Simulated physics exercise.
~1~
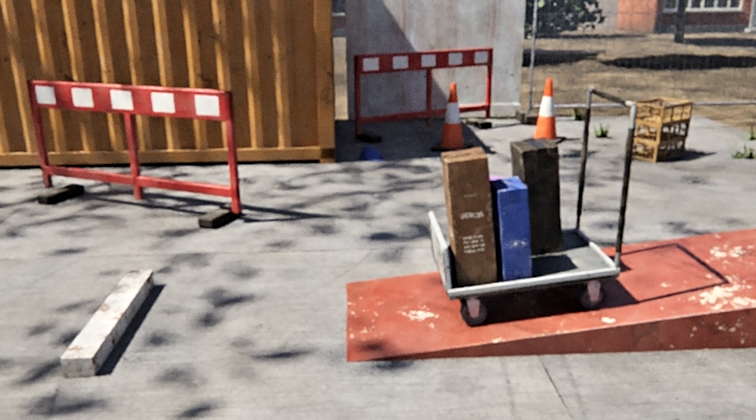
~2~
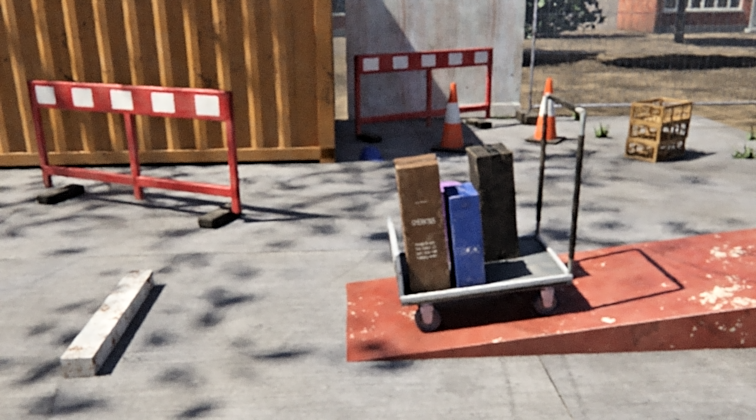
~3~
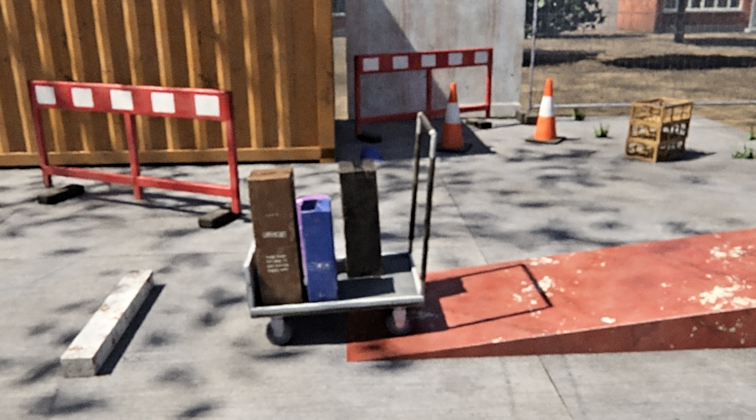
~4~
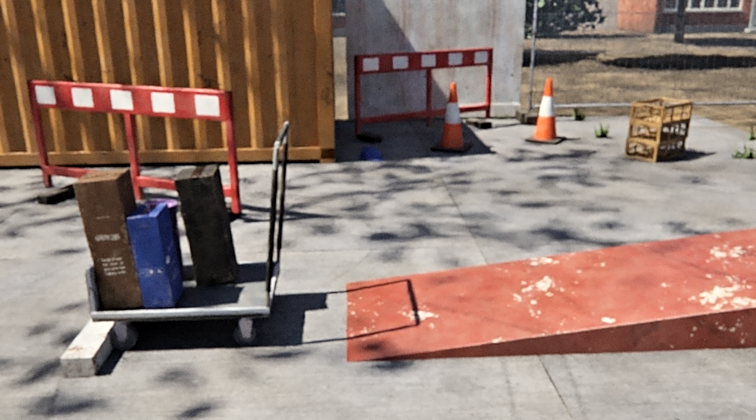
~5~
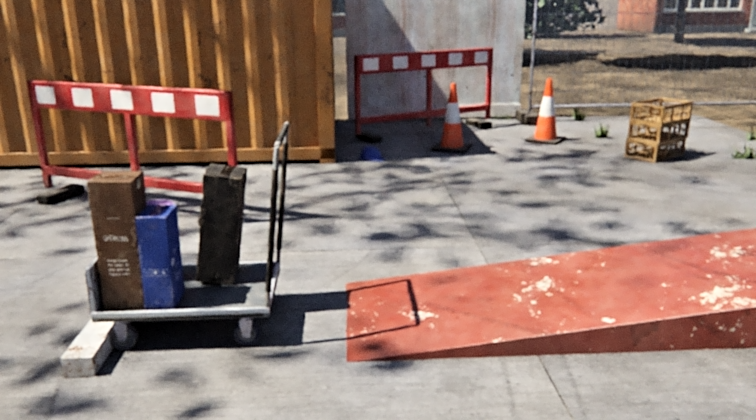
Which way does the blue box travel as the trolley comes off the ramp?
The blue box moves to the left, riding on the trolley.
